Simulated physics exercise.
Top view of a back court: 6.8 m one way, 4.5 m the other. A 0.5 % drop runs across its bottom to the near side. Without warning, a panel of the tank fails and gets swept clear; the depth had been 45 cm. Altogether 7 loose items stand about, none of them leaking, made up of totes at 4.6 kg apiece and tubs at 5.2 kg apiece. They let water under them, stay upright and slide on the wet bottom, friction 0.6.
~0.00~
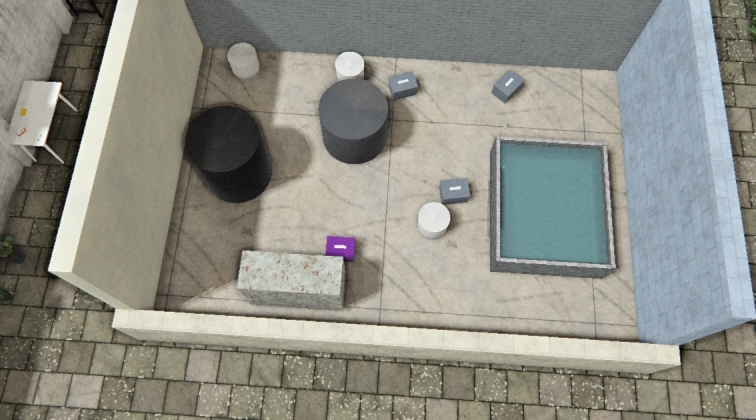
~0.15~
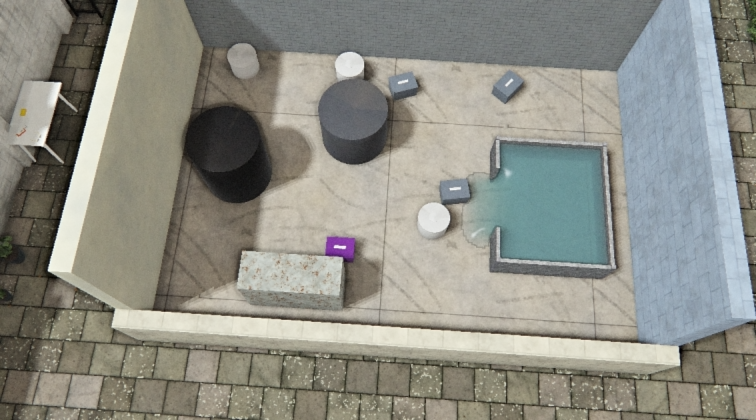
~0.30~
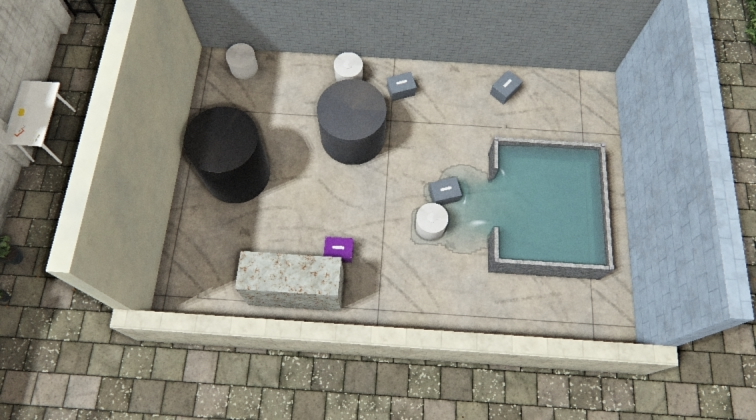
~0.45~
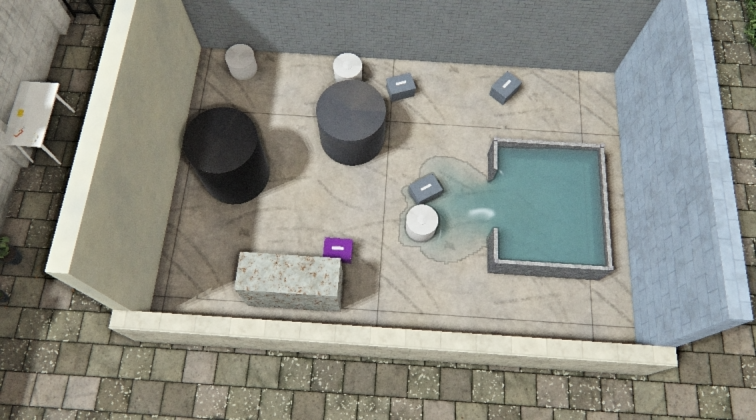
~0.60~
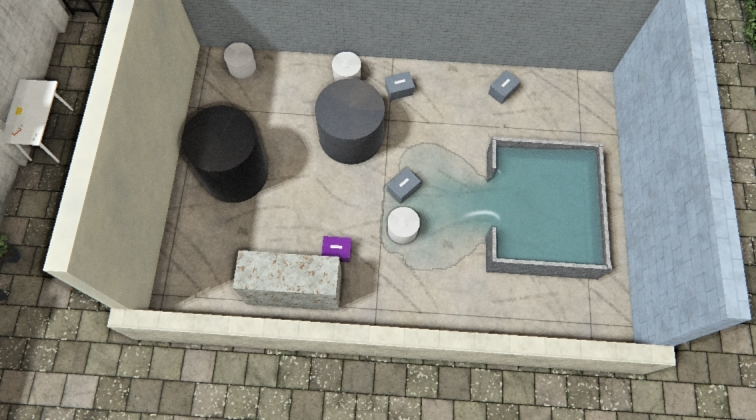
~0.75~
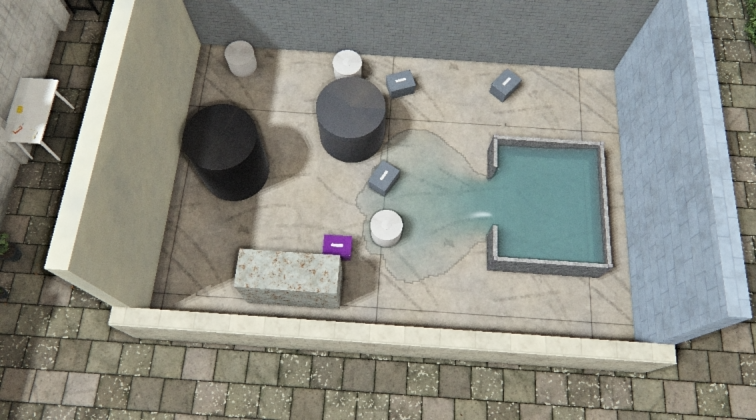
The clip shows a walled court where water pours through a gap in the left side of a tank and spreads across the paving, pushing a grey box and then a white tub leftward while the purple box barely shifts.
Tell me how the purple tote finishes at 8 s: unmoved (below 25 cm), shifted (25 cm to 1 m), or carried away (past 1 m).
Carried away.
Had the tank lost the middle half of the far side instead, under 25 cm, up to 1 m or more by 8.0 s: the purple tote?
What happens next is that the purple tote does not really budge.
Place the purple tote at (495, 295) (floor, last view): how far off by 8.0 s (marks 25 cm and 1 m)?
By that time it keeps its spot.
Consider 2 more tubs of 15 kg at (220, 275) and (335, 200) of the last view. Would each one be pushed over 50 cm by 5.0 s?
In the order asked: Shy of the mark; clear of the mark.
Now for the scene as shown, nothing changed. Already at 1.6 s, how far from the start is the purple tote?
Roughly 60 cm.
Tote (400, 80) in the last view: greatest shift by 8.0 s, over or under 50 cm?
Verdict: Crossed the line.
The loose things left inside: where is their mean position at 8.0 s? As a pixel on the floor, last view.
Mean position approx. (328, 127).
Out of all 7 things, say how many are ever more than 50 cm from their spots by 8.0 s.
By my tally, 6.
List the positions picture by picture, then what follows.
The first picture shows the purple tote at (340, 247), on the bottom; water covers 2.7 m2; 0 of 7 have shifted.
The second picture shows the purple tote at (340, 247), on the bottom; water covers 3.1 m2; 0 of 7 have shifted.
The third picture shows the purple tote at (338, 248), on the bottom; 3.6 m2 under water; 1 of 7 have shifted.
The fourth picture shows the purple tote at (338, 248) rests on the ground; 4.1 m2 under water; 2 of 7 have shifted.
The fifth picture shows the purple tote at (336, 247), on the bottom; 4.8 m2 under water; 2 of 7 have shifted.
The sixth picture shows the purple tote at (337, 245) rests on the ground; 5.8 m2 under water; 2 of 7 have shifted.
After 1.6 s the purple tote is near (298, 248), 0.6 m from its start, aground; 1 afloat.
After 3.6 s the purple tote is near (169, 248), 2.3 m from its start, afloat; 4 afloat.
After 5.6 s the purple tote is near (196, 278), 2.0 m from its start, afloat; 4 afloat.
After 8.0 s the purple tote is near (195, 271), 2.0 m from its start, afloat; 5 afloat.
